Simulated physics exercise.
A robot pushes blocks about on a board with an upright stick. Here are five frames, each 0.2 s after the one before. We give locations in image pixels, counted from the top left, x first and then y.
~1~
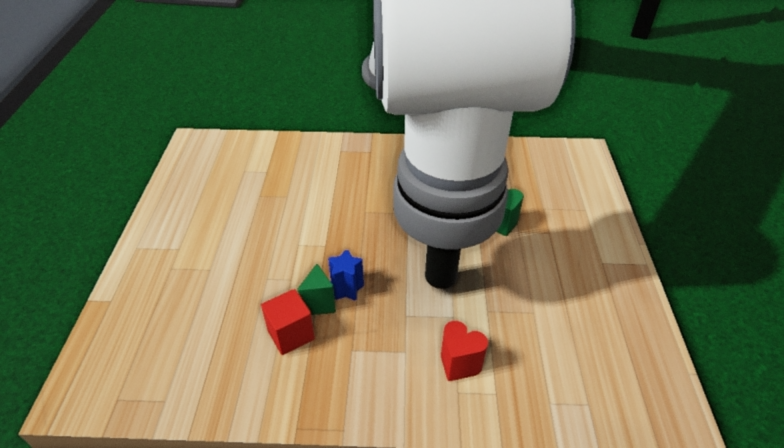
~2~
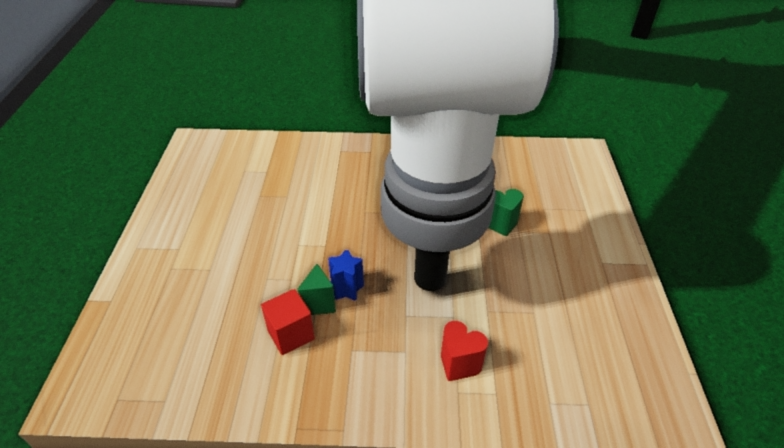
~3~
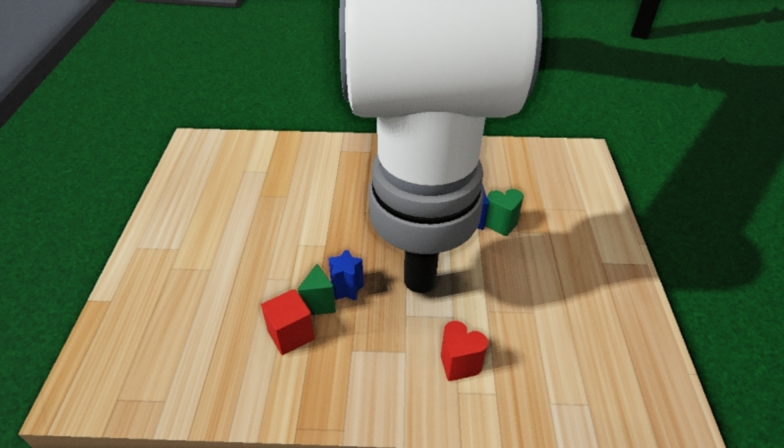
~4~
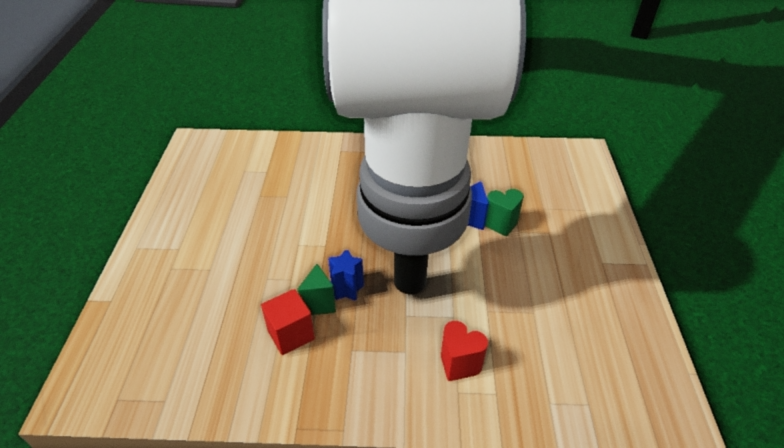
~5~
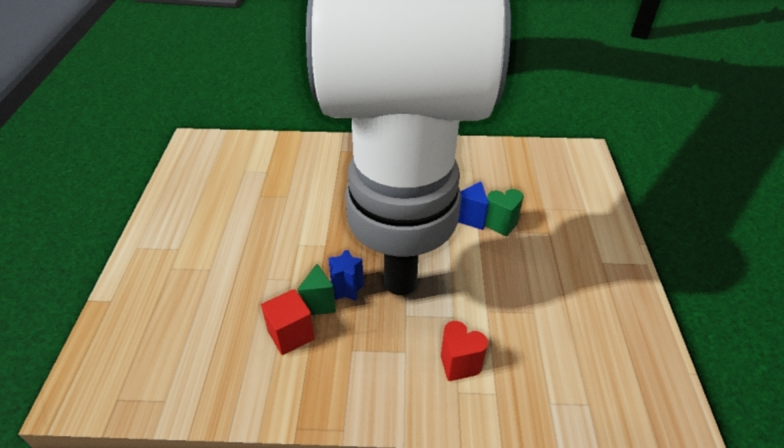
A white and grey robot arm with an upright black stick slides slowly leftward above a light wooden board on a green floor, seen from above by a still camera. A red block, green triangle and blue star sit close together left of centre, with a red heart nearer the viewer. As the arm shifts, a blue block beside a green heart comes into view behind it; no block moves.
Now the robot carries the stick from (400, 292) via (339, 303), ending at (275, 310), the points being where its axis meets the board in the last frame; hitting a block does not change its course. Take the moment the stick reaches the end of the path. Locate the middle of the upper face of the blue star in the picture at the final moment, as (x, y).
I'd place it at (317, 256), taking the centre of its top.
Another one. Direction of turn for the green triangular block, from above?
From the top, the block rotates clockwise.
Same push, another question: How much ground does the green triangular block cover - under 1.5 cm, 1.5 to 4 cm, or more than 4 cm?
Above 4 cm.
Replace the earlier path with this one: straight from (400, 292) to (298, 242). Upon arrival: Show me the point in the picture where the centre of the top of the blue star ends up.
Its top middle: (319, 253).
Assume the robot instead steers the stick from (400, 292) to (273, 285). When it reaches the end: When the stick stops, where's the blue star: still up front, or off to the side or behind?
The stick still pushes it.
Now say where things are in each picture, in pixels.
Lower end of the stick at (441, 277), tops of blocks, red square piece at (285, 308), green triangular block at (316, 279), blue star at (345, 262), in the first frame.
Stick at (430, 279), blocks as before, in the second frame.
Stick at (420, 281), blocks as before, in the third frame.
Stick at (410, 282), blocks as before, in the fourth frame.
Stick at (401, 283), red square piece at (285, 308), green triangular block at (316, 279), blue star at (345, 262), in the fifth frame.
On the path given first. One third of the way, stick at (359, 291); blue star at (335, 260), turned 15° clockwise.
Two thirds of the way, stick at (315, 297); red square piece at (279, 310), turned 25° anticlockwise; green triangular block at (283, 280), turned 30° clockwise; blue star at (317, 256), turned 70° clockwise.
At the end, stick at (273, 300); red square piece at (272, 314), turned 55° anticlockwise; green triangular block at (241, 279), turned 45° clockwise; blue star at (317, 256), turned 70° clockwise.
